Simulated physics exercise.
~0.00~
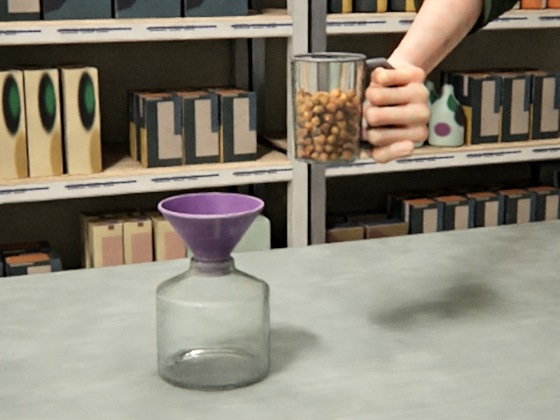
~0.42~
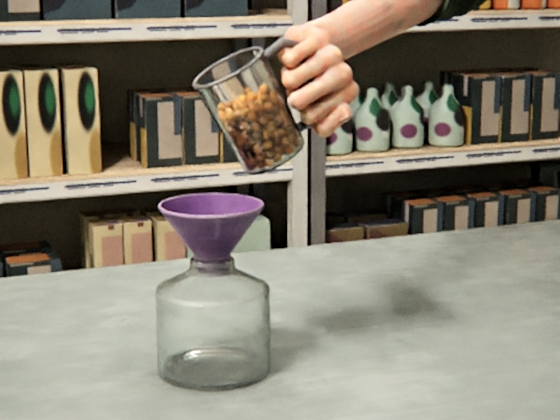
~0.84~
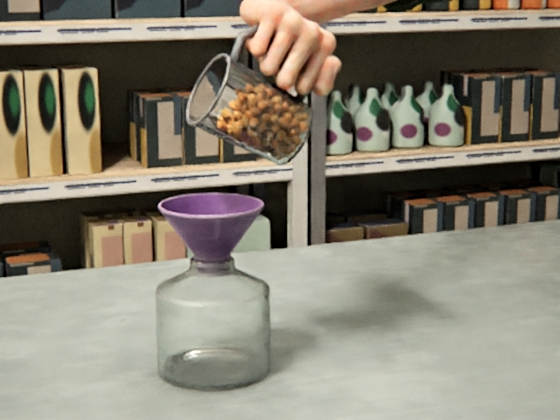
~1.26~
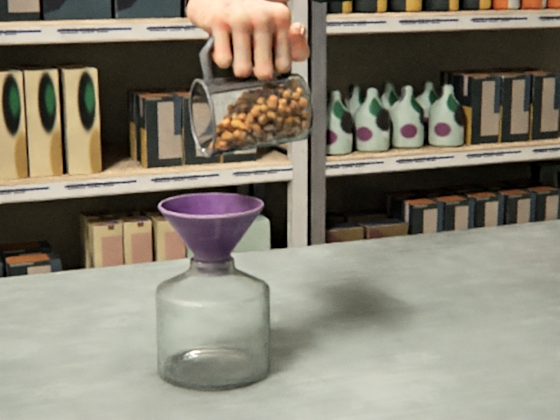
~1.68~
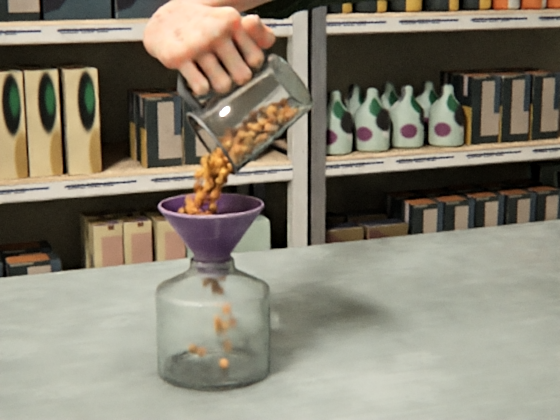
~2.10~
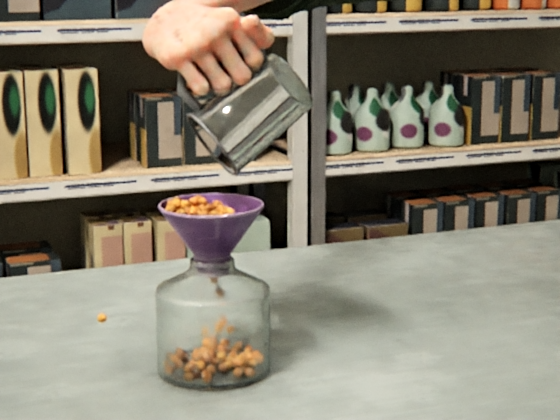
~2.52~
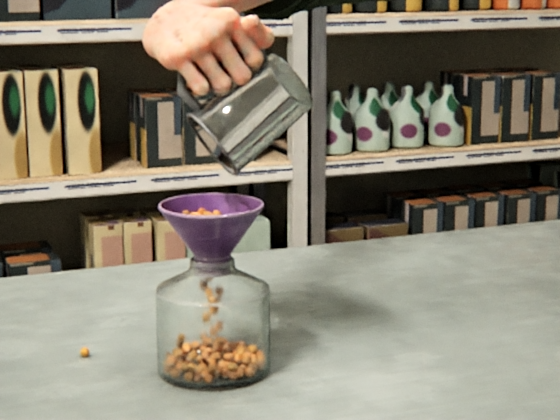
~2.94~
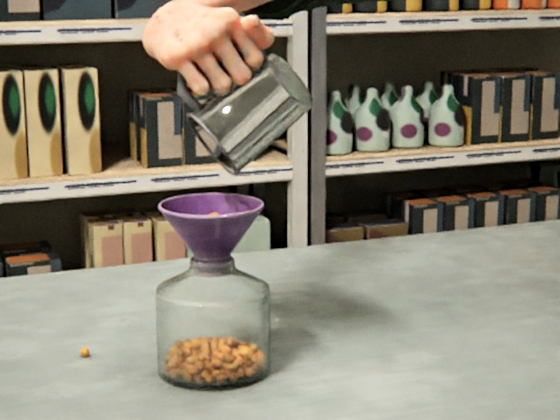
Hand tipping a glass cup of roasted chickpeas through a purple funnel, most settling in the jar and one lying on the counter.
